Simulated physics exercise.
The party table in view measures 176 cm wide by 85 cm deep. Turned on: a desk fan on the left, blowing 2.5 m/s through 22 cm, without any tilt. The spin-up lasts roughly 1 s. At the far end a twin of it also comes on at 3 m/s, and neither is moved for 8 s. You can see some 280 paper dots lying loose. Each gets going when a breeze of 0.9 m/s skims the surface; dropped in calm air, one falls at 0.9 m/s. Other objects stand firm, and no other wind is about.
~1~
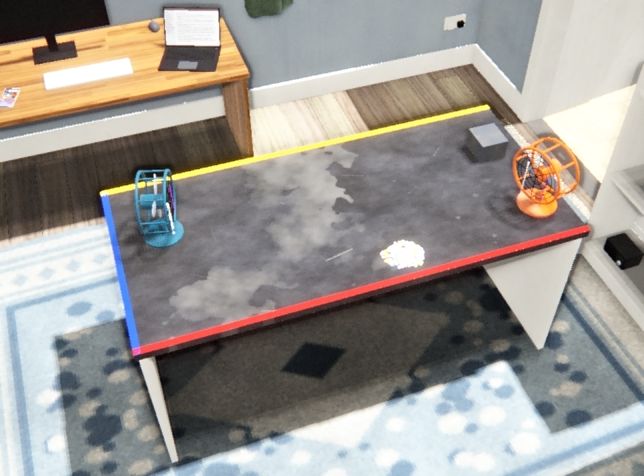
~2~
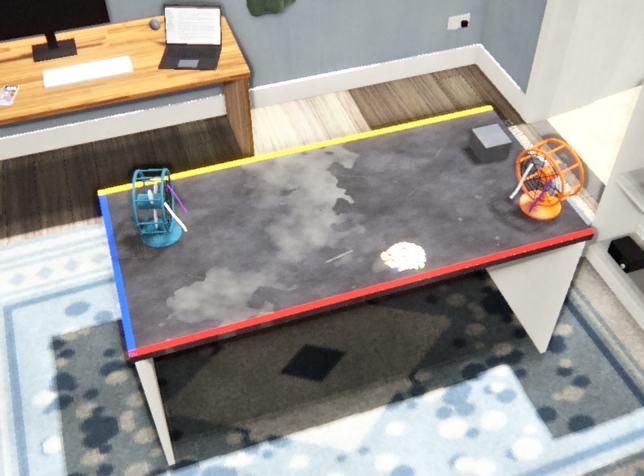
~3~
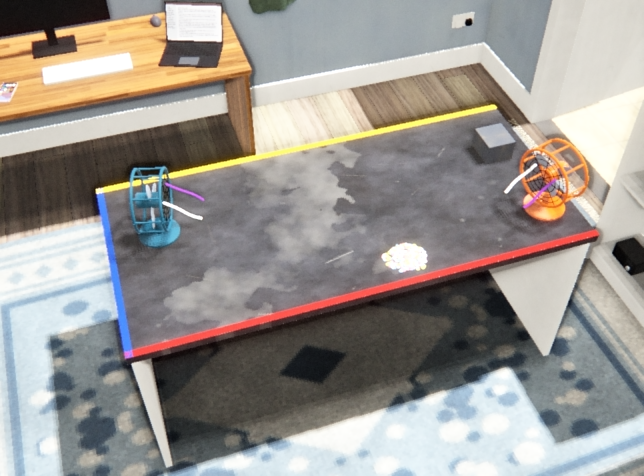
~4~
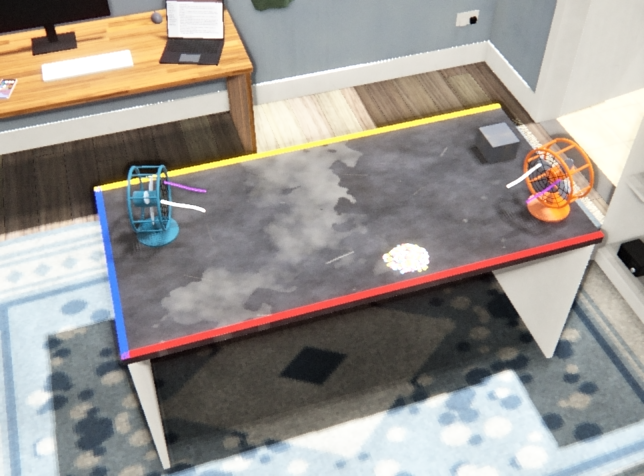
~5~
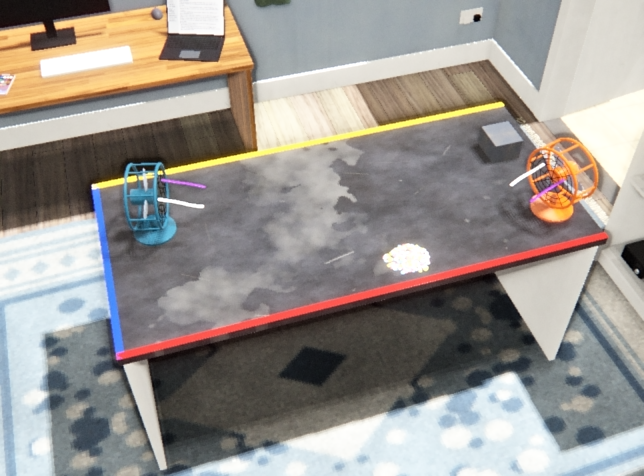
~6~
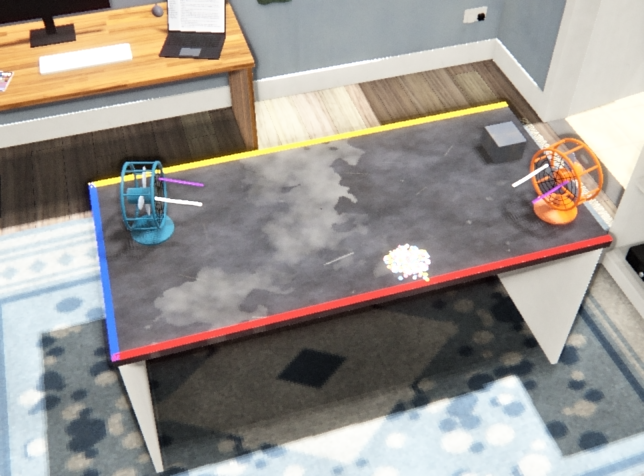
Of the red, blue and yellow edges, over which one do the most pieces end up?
Over the red edge.
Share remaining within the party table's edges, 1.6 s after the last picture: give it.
That comes to roughly 10 % remaining.
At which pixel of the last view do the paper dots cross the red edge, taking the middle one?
The middle crossing sits close to (347, 305) in the last picture.
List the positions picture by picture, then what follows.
In the first picture, the middle of the paper dots is near (406, 255), none has stirred yet, the mouth of the desk fan is at (156, 202) and that of the second one at (545, 171).
In the second picture, the middle of the paper dots is near (407, 256), none has stirred yet, the yellow edge is centred on (306, 146), the red edge is centred on (379, 291) and the blue edge is centred on (112, 266).
In the third picture, the middle of the paper dots is near (408, 257), none has stirred yet and the top of a block is at (495, 135).
In the fourth picture, the middle of the paper dots is near (410, 258) and none has stirred yet.
In the fifth picture, the middle of the paper dots is near (410, 259) and none has stirred yet.
In the sixth picture, the middle of the paper dots is near (408, 260), the farthest in sight from the desk fan is at (427, 279) and about 10 % have left their places.
Then, 0.7 s after the last picture, 0 % are over the yellow edge, 55 % over the red edge and 0 % over the blue edge; the middle of those left on the top is near (343, 288); 12 % are gone or lie where they will stay.
Then, 1.6 s after the last picture, 0 % are over the yellow edge, 89 % over the red edge and 0 % over the blue edge; 88 % are gone or lie where they will stay.
Then, 3.5 s after the last picture, 1 % are over the yellow edge, 91 % over the red edge and 0 % over the blue edge; 97 % are gone or lie where they will stay.
Then, 7.1 s after the last picture, at the end, 1 % are over the yellow edge, 92 % over the red edge and 0 % over the blue edge.
